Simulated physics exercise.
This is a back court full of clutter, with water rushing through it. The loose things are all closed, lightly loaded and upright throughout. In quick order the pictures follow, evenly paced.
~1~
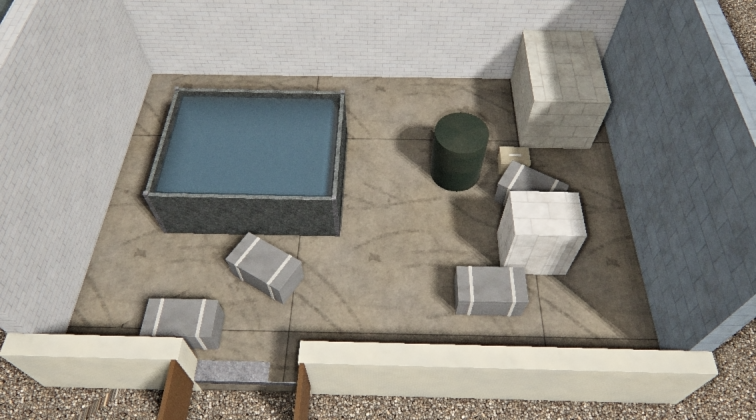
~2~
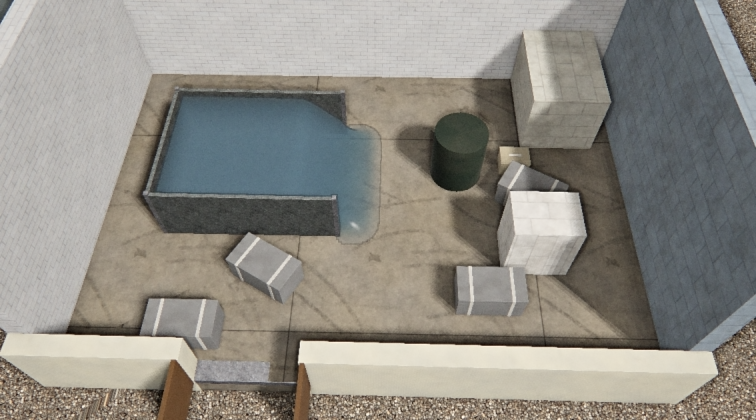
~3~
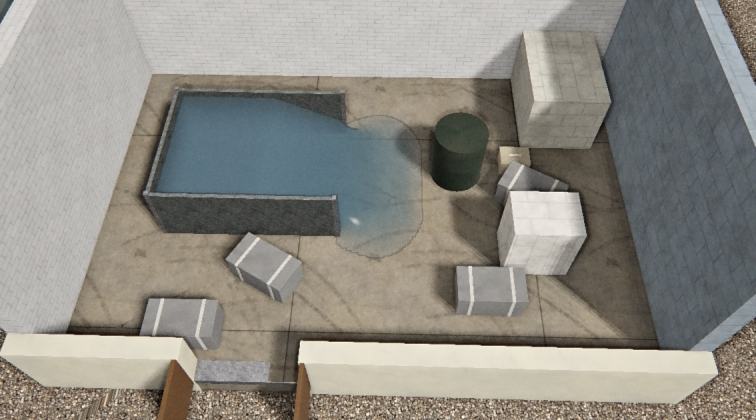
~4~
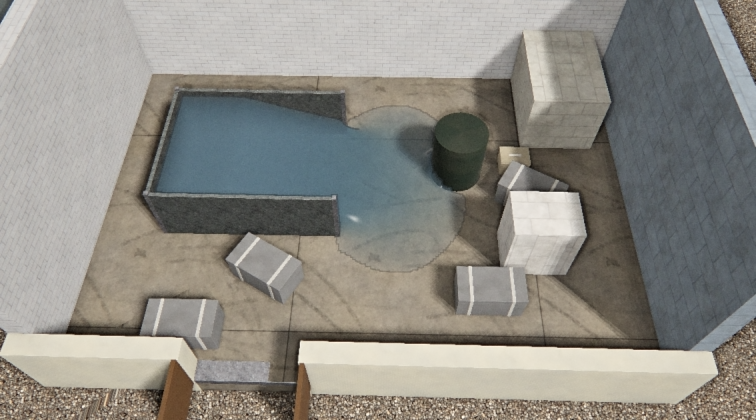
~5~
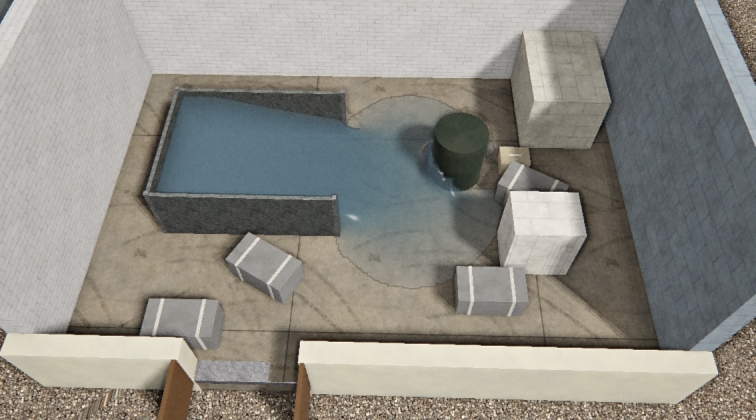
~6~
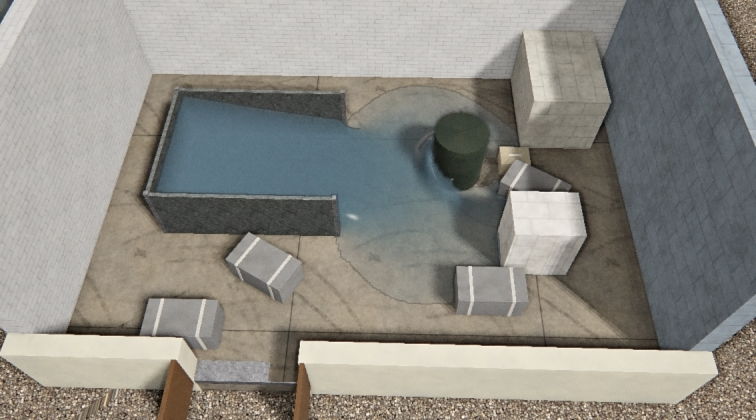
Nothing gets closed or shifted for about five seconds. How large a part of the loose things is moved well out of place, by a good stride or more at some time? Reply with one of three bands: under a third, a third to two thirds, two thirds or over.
Two thirds or over.
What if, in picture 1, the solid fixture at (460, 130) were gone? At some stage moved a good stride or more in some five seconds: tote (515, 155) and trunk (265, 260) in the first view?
The first traveled far, and the second remained nearby.
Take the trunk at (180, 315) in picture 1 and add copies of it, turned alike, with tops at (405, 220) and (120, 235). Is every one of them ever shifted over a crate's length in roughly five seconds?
Went the distance, fell short.
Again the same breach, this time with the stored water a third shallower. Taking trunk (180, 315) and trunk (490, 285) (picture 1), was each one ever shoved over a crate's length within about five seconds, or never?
First one: Stayed within that, second one: Travelled that far.
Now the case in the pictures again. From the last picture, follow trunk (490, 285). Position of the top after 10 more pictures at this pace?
Close to (544, 327).
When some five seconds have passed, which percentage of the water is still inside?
That comes to roughly 100 parts in a hundred.
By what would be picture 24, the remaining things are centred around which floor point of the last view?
Near (435, 256).
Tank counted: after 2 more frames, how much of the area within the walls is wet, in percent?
Estimate: Near 40 %.
A moment on, 0 of 5 are well off their spots; 0 afloat.
Next, 2 of 5 are well off their spots; 2 afloat.
Later, 3 of 5 are well off their spots; 3 afloat.
In the end, 5 of 5 are well off their spots, and 5 have been at some point; 5 afloat.
